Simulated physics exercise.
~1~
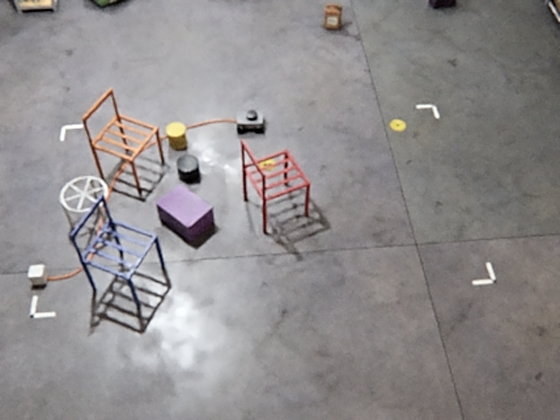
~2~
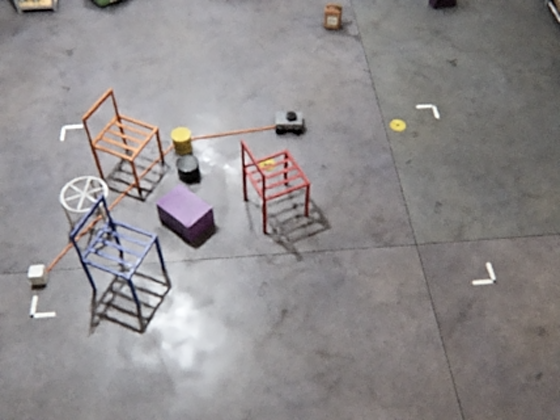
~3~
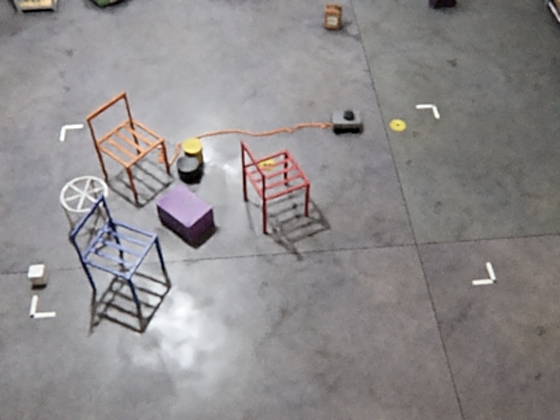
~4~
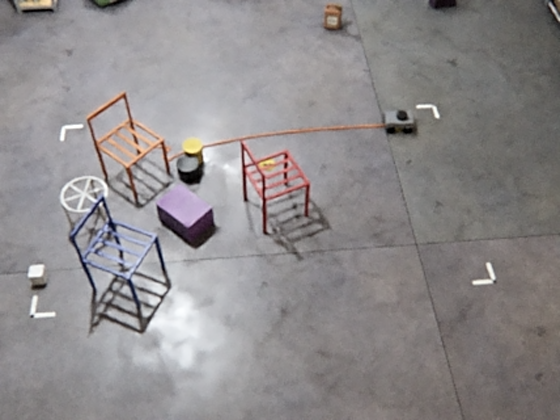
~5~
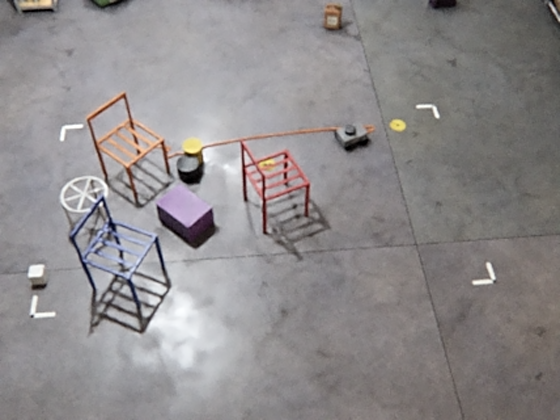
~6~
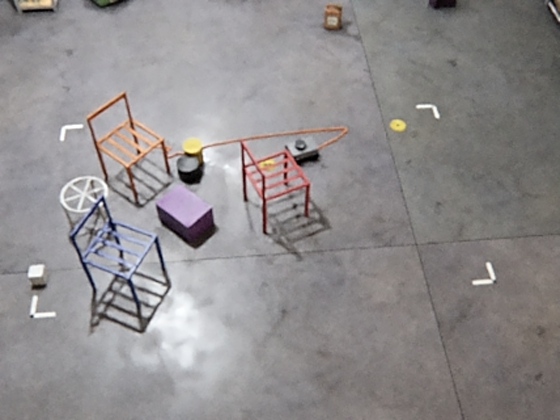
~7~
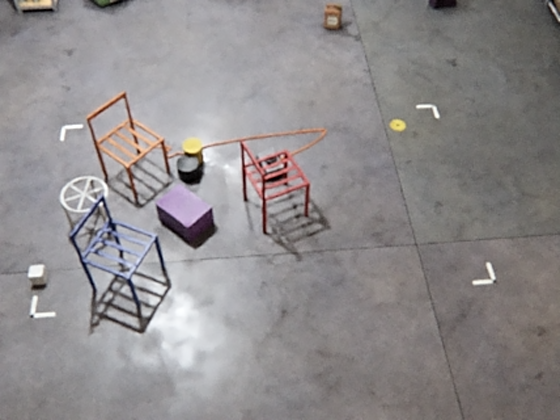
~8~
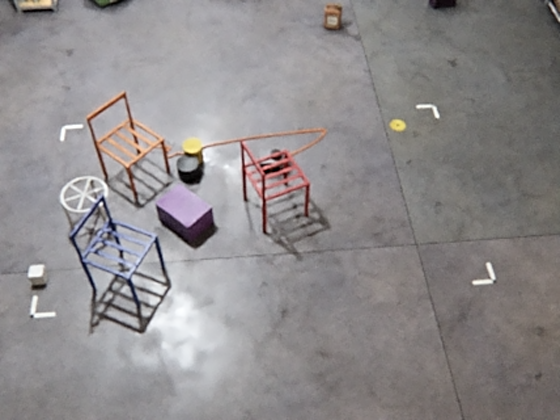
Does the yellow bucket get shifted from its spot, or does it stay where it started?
The yellow bucket gets shifted. It moves a little to the right and down as the cart pulls the lead, then stays in its new place.
